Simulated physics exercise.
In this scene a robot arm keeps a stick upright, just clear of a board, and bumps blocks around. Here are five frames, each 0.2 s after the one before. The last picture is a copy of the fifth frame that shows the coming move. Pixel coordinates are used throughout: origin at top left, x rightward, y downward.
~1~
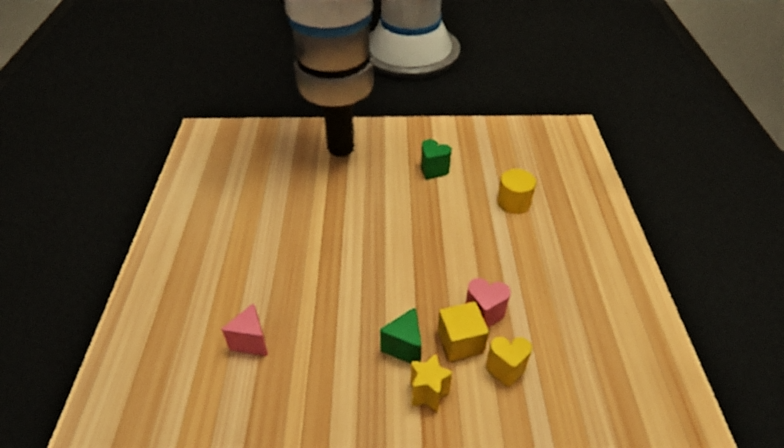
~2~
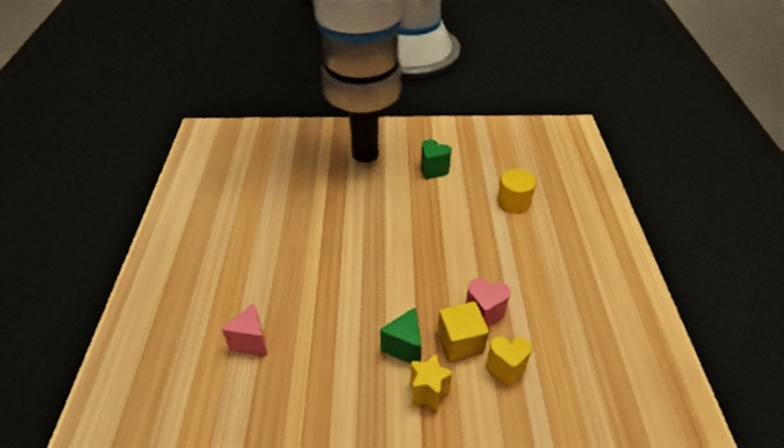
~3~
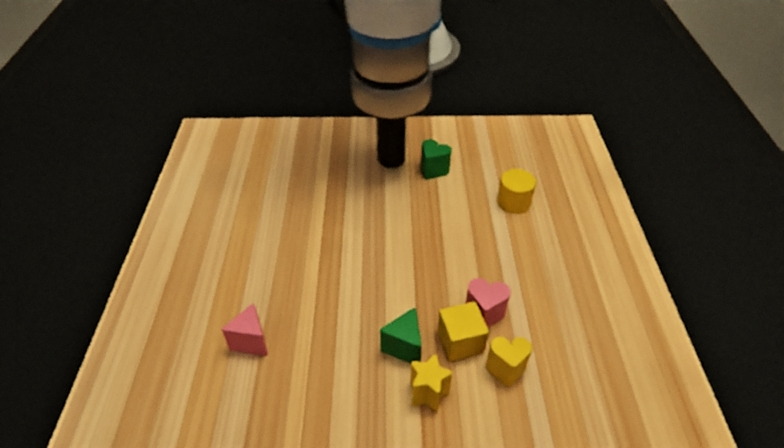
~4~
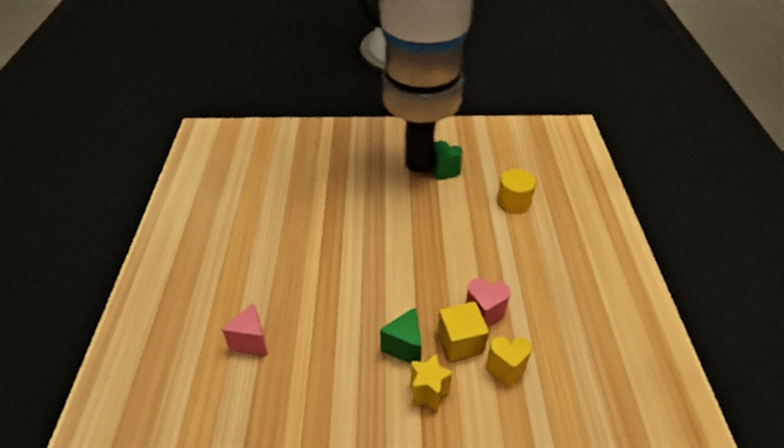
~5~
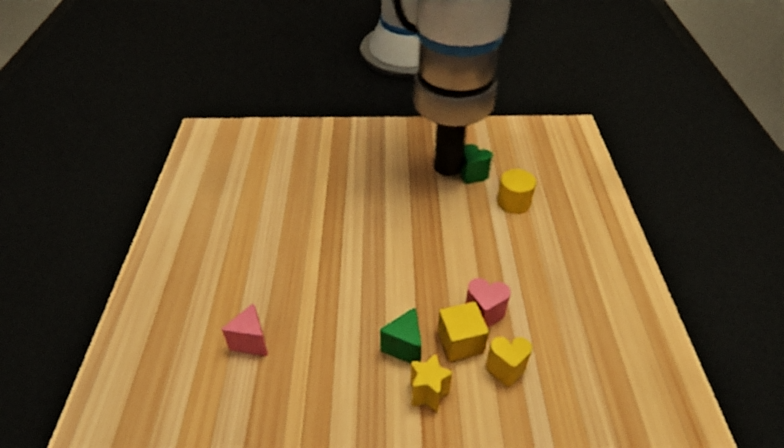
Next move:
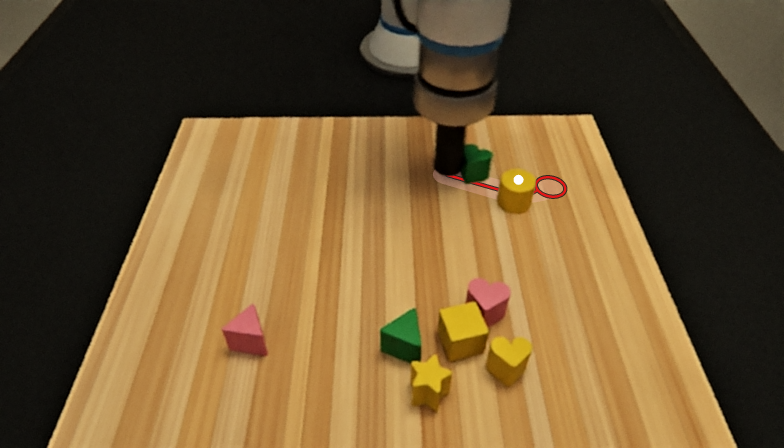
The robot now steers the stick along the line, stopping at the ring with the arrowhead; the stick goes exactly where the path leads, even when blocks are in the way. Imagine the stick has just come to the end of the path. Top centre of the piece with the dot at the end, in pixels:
It will likely be found at (548, 192).
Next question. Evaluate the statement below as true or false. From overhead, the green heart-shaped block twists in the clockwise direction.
The statement is incorrect.
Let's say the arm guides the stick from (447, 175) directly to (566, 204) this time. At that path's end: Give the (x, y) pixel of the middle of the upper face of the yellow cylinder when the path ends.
My prediction: (548, 199).
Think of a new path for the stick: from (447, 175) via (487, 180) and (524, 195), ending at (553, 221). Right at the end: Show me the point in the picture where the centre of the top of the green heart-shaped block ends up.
For the centre of its top, I'd go with (545, 161).
Drawn move, from (447, 175) by way of (481, 185) and (517, 193) to (551, 187); the dot is on the yellow cylinder.
The first path, step by step. One third of the way, stick (483, 178); green heart-shaped block (511, 158), turned 20° anticlockwise.
Two thirds of the way, stick (520, 186); green heart-shaped block (536, 156), turned 60° anticlockwise; yellow cylinder (543, 191).
At the end, stick (552, 180); green heart-shaped block (550, 148), turned 90° anticlockwise; yellow cylinder (548, 192).
